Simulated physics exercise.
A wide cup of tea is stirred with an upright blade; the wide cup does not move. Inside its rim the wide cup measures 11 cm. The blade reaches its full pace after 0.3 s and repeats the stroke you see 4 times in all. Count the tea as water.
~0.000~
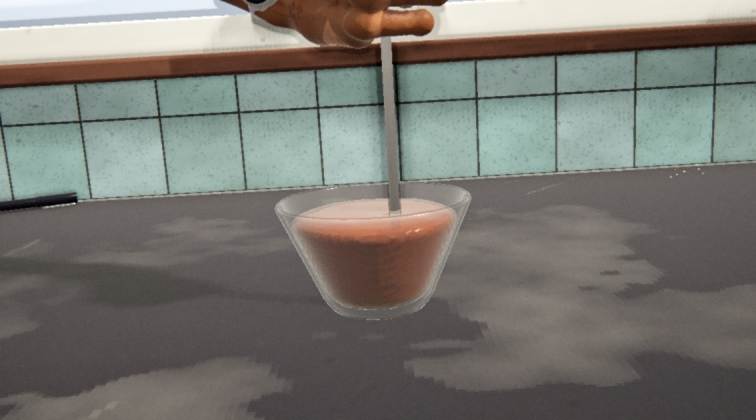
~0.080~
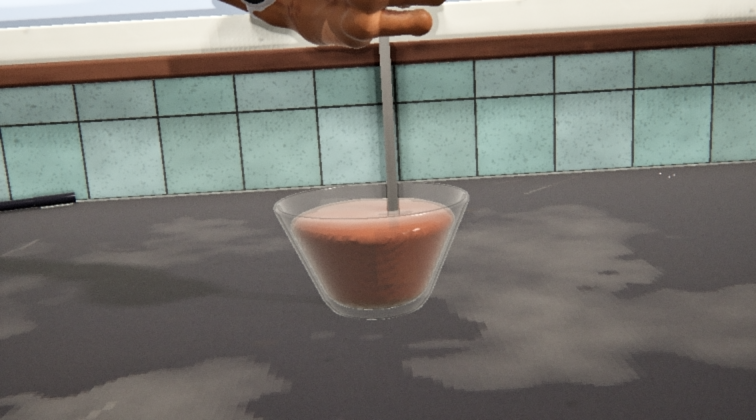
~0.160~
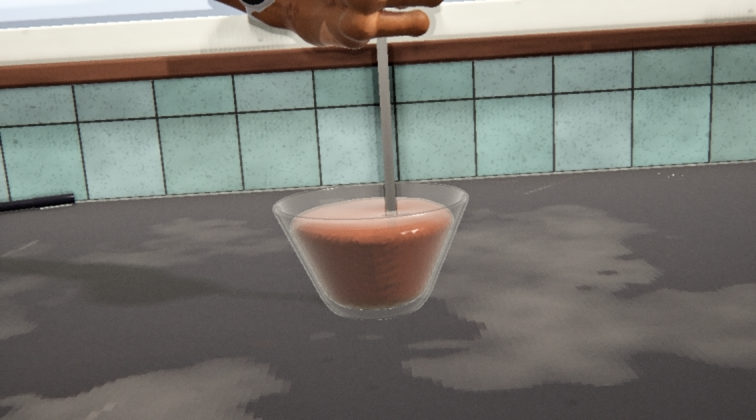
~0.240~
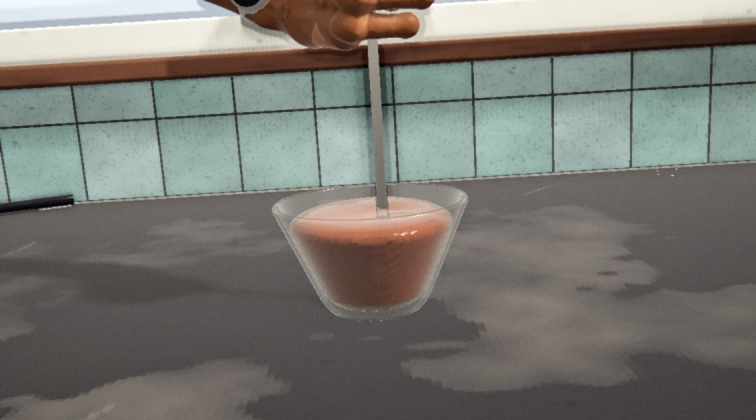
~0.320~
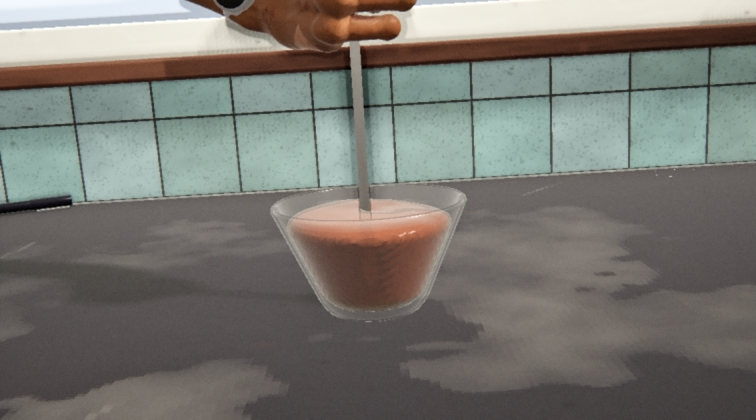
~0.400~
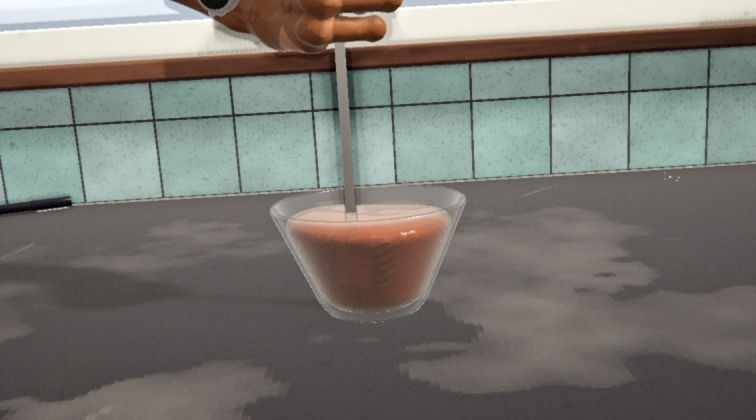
At the start, a hand at the top holds a thin upright blade in a wide clear cup of reddish-brown tea on a dark counter, slightly right of the cup's centre. The hand then moves the blade leftward through the tea, ending left of centre, while the cup stays still.
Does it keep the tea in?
This wide cup holds.
Then, 1.00 s in, 0 ml is over the rim.
Then, 1.60 s in, 0 ml is over the rim.
Then, 2.20 s in, 0 ml is over the rim.
Then, 2.80 s in, 0 ml is over the rim.
Finally, 0 ml is over the rim.
